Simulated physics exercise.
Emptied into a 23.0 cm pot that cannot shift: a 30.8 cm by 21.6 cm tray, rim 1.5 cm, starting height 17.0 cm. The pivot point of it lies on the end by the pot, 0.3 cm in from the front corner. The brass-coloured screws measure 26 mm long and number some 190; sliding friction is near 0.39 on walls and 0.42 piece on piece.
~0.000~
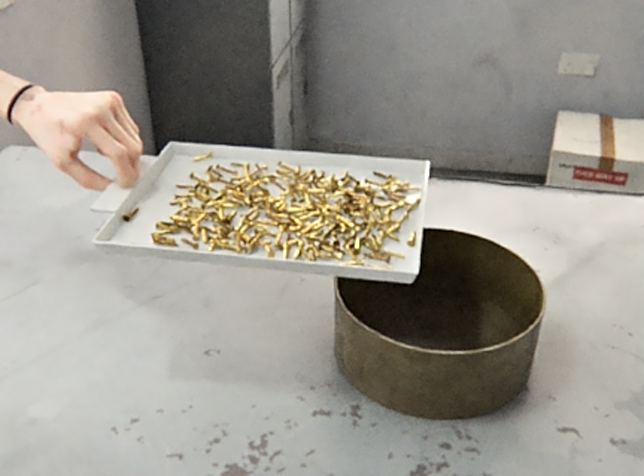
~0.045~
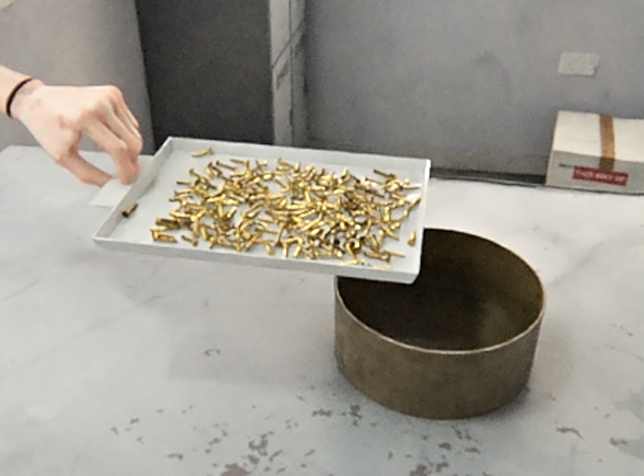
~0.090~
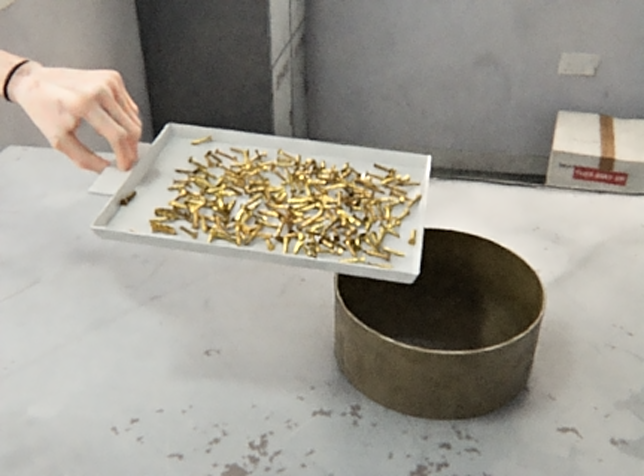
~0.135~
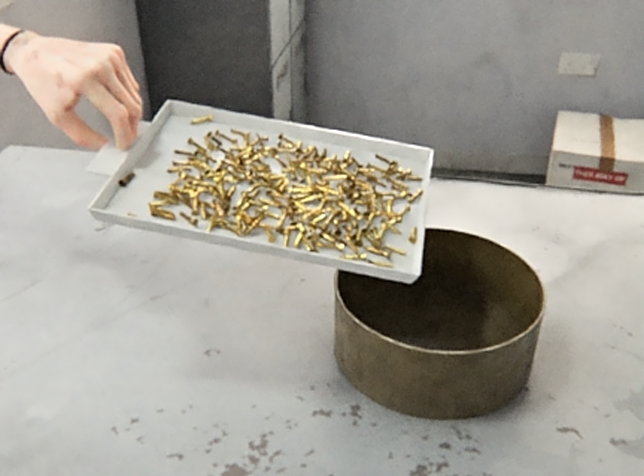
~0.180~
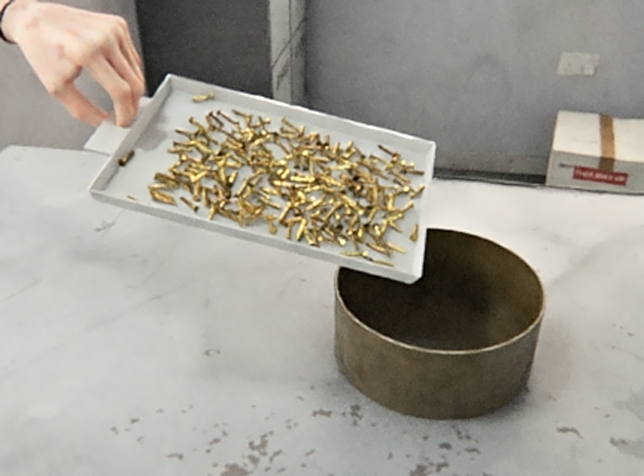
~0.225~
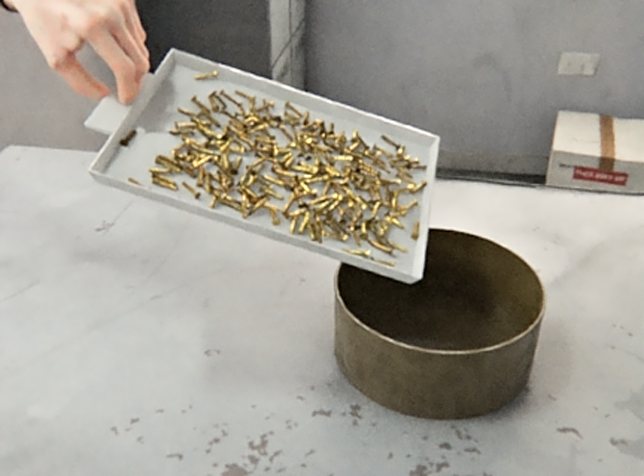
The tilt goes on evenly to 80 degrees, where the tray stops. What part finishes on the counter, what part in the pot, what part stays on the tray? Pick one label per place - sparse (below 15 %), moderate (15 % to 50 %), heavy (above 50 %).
Counter: Heavy; pot: Moderate; tray: Sparse.
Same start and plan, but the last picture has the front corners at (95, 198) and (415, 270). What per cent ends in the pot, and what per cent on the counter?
Pot 60, counter 40.
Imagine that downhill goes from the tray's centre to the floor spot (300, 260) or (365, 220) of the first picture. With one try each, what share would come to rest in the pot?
Near 0 and 85 per cent, in that order.
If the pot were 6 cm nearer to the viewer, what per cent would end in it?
Then roughly 90 percent would land in it.
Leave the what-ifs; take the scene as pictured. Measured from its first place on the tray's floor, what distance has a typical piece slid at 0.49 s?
About 5 cm.
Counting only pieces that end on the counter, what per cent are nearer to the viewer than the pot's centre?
Estimate: Close to 100 per cent of the pieces.
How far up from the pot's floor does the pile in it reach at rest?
Around 1.5 cm above the floor.
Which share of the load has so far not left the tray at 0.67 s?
Estimate: Near 80 in a hundred.
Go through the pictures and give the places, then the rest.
In the first frame, tray tilt 0 degrees, front corners at (99, 239) and (412, 269); middle of the pieces at (283, 208); pot at (439, 283).
In the second frame, tray tilt 1 degrees, front corners at (98, 235) and (412, 269); middle of the pieces at (283, 205).
In the third frame, tray tilt 4 degrees, front corners at (97, 224) and (413, 270), lowest corner right front; middle of the pieces at (283, 198).
In the fourth frame, tray tilt 9 degrees, front corners at (95, 207) and (414, 270), lowest corner right front; middle of the pieces at (284, 187).
In the fifth frame, tray tilt 14 degrees, front corners at (95, 187) and (415, 271), lowest corner right front; middle of the pieces at (286, 175).
In the sixth frame, tray tilt 19 degrees, front corners at (96, 169) and (417, 272), lowest corner right front; middle of the pieces at (303, 169); pot at (439, 283). Its pace works out near 115 degrees a second.
Then, at 0.49 s, tilt 50 degrees; the tray holds 100 %, the pot 0 %.
After 0.67 s, tilt 70 degrees; the tray holds 80 %, the pot 0 %.
After 0.96 s, tilt 80 degrees; the tray holds 0 %, the pot 25 %.
By 2.0 s all is still; counter 75 %, pot 25 %, tray 0 %.
